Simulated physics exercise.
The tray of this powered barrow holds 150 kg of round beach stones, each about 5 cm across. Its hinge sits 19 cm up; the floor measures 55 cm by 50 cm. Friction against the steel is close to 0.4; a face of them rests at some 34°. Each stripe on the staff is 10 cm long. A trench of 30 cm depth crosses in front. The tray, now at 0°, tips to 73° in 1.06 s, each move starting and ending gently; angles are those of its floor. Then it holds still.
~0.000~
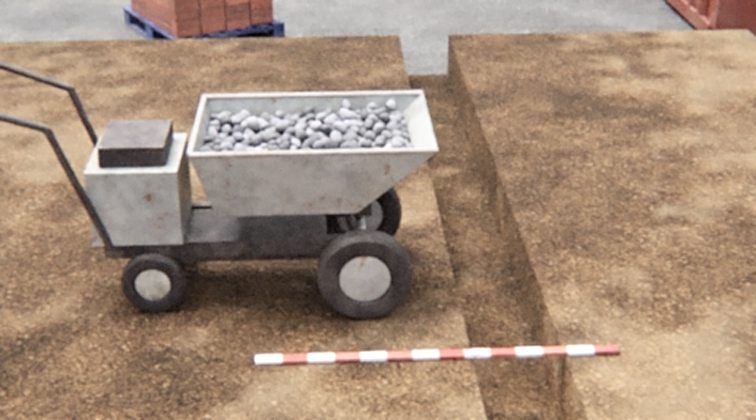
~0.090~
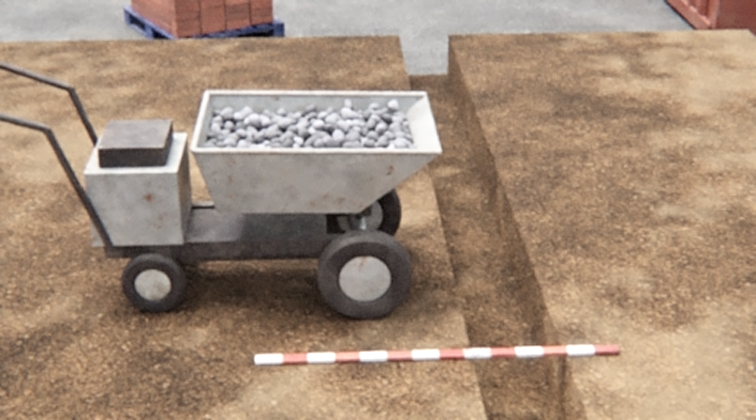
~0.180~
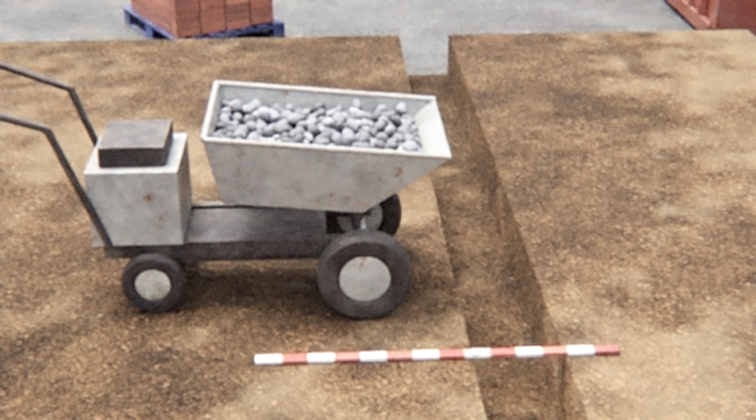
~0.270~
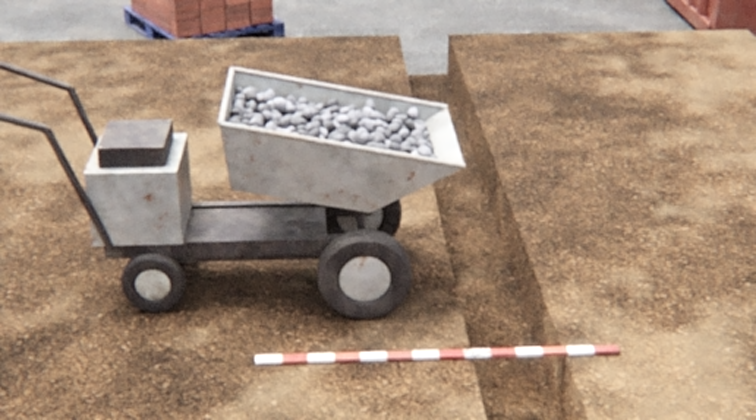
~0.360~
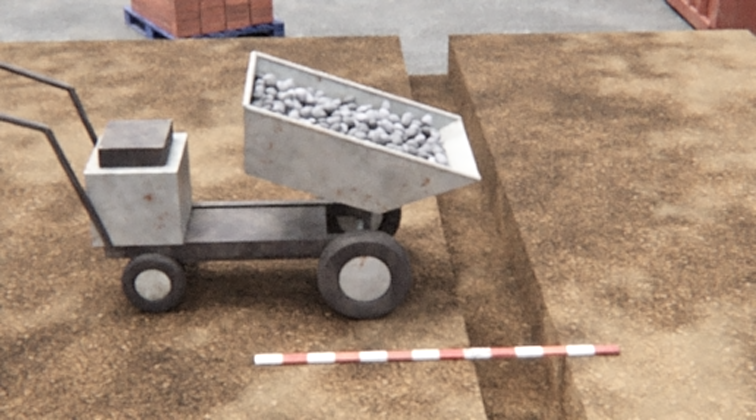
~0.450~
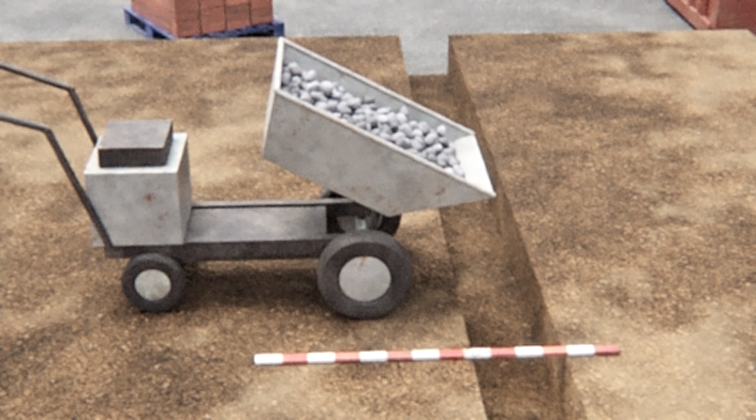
A small grey powered barrow full of round stones stood beside a trench, and its tray slowly rose at the left end, tilting steadily down to the right while the stones shifted toward the lip.
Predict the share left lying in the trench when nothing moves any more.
About 44 per cent.
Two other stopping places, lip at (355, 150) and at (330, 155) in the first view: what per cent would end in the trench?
Near 95 per cent from the first place, 70 from the second.
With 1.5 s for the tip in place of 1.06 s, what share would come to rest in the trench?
It would be near 45 per cent.
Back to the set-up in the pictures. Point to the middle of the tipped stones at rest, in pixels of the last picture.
Their middle is at about (559, 270).
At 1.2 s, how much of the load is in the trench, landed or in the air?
About 25 per cent by then.
After 0.8 s the floor is at 62°; 99 % in the tray, 1 % in the trench; the foremost stones are at (525, 252).
After 1.2 s the floor is at 73°; 39 % in the tray, 23 % in the trench, 38 % past the trench; the foremost stones are at (648, 254).
After 1.5 s the floor is at 73°; 3 % in the tray, 40 % in the trench, 57 % past the trench; the foremost stones are past the picture's edge.
After 3.5 s the floor is at 73°; 0 % in the tray, 44 % in the trench, 56 % past the trench; the foremost stones are past the picture's edge.
